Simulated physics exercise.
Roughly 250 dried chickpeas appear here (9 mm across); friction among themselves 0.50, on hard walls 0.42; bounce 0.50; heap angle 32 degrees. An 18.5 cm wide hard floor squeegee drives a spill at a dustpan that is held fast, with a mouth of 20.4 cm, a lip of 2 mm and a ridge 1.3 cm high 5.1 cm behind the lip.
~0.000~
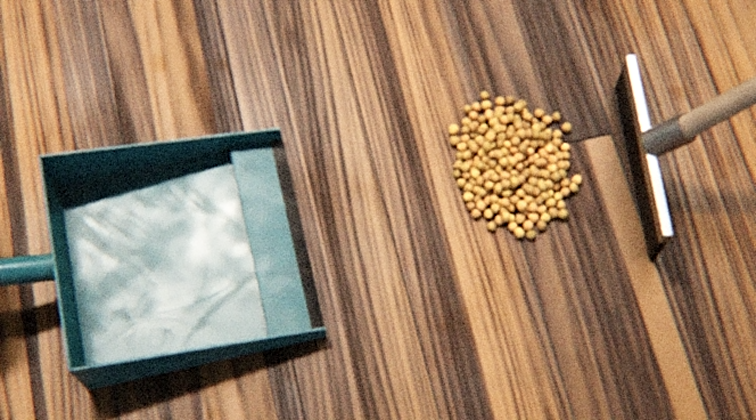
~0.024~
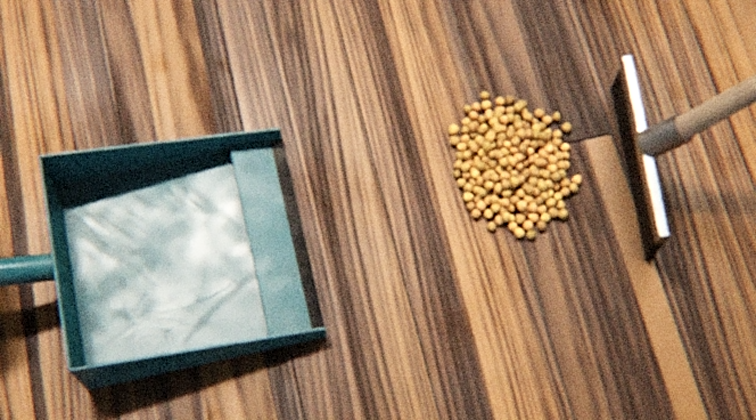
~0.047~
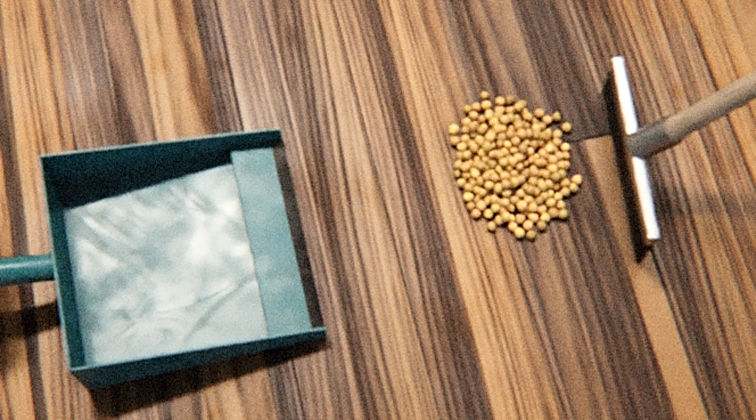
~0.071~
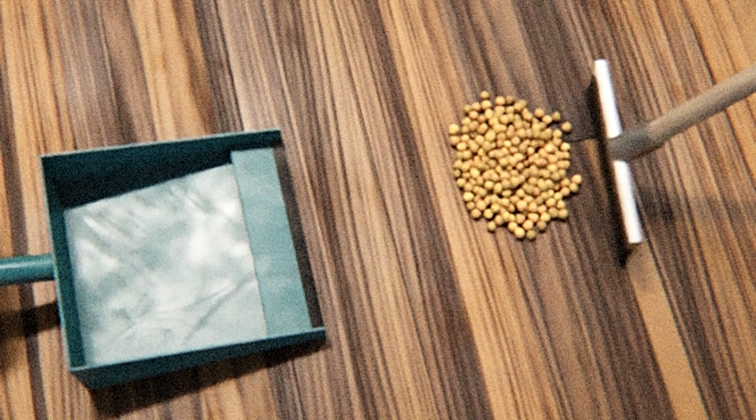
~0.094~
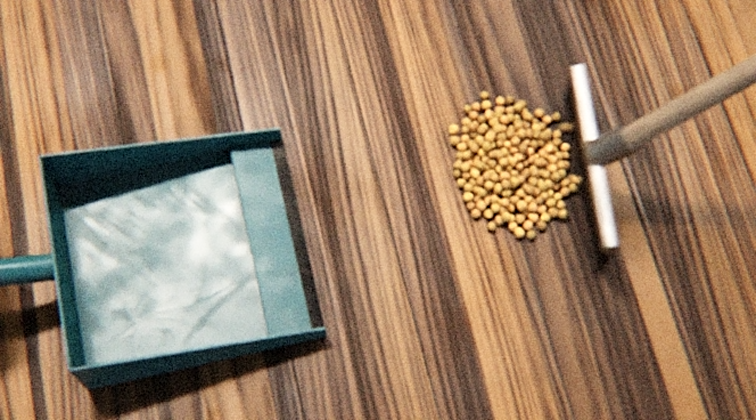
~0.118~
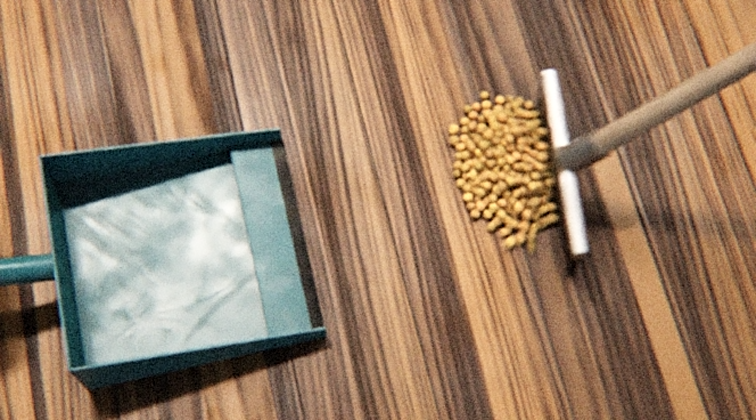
We see a squeegee and a round patch of dried chickpeas on a striped wood floor, with a teal dustpan lying still at left; the squeegee slides leftward, reaches the chickpeas and pushes those on the right side inward.
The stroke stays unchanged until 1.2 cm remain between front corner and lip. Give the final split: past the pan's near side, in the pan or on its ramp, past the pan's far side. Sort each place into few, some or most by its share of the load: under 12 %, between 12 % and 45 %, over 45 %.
Shares: Past the pan's near side: Few; in the pan or on its ramp: Most; past the pan's far side: Some.
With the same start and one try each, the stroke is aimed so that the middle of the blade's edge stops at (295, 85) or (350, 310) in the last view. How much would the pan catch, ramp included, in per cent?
I'd expect about 25 percent, then about 35 percent.
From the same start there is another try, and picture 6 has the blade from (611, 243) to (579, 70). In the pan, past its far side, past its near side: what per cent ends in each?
Split: Pan = 45, far = 20, near = 0.
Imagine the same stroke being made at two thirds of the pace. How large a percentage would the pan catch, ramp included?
Then some 45 in a hundred.
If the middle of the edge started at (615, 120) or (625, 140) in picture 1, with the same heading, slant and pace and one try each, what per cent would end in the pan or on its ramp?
The two tries give some 50 % and some 55 %.
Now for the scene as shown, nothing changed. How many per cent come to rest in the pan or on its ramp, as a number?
About 50 per cent.
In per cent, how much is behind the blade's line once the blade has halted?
Around 5 in a hundred.
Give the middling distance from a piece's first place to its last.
Around 26 centimetres.
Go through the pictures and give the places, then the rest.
In the first picture, blade from (664, 237) to (629, 65), moved 0.0 cm, 0 of the pieces shifted so far; middle of the pieces at (513, 162); pan at (168, 264).
In the second picture, blade from (661, 237) to (625, 65), moved 0.3 cm, 0 of the pieces shifted so far; middle of the pieces at (513, 162).
In the third picture, blade from (651, 239) to (616, 67), moved 1.3 cm, 0 of the pieces shifted so far; middle of the pieces at (513, 162).
In the fourth picture, blade from (633, 243) to (599, 70), moved 3.0 cm, 0 of the pieces shifted so far; middle of the pieces at (513, 162).
In the fifth picture, blade from (609, 247) to (576, 74), moved 5.2 cm, 0 of the pieces shifted so far; middle of the pieces at (513, 162).
In the sixth picture, blade from (578, 253) to (548, 80), moved 8.0 cm, 144 of the pieces shifted so far; middle of the pieces at (506, 158); pan at (168, 264). The blade's pace is about 1.18 m/s.
After 0.23 s, middle of the blade 11 cm from the lip; 0 % over the lip, far side 15 %, near side 0 %.
Then, at 0.30 s, middle of the blade 4 cm from the lip; 5 % over the lip, far side 20 %, near side 5 %.
Then, at 0.51 s, middle of the blade 2 cm from the lip; 55 % over the lip, far side 20 %, near side 5 %.
By 1.2 s all is still; near side 5 %, pan 50 %, far side 20 %, in front of the lip or behind the blade 25 %.
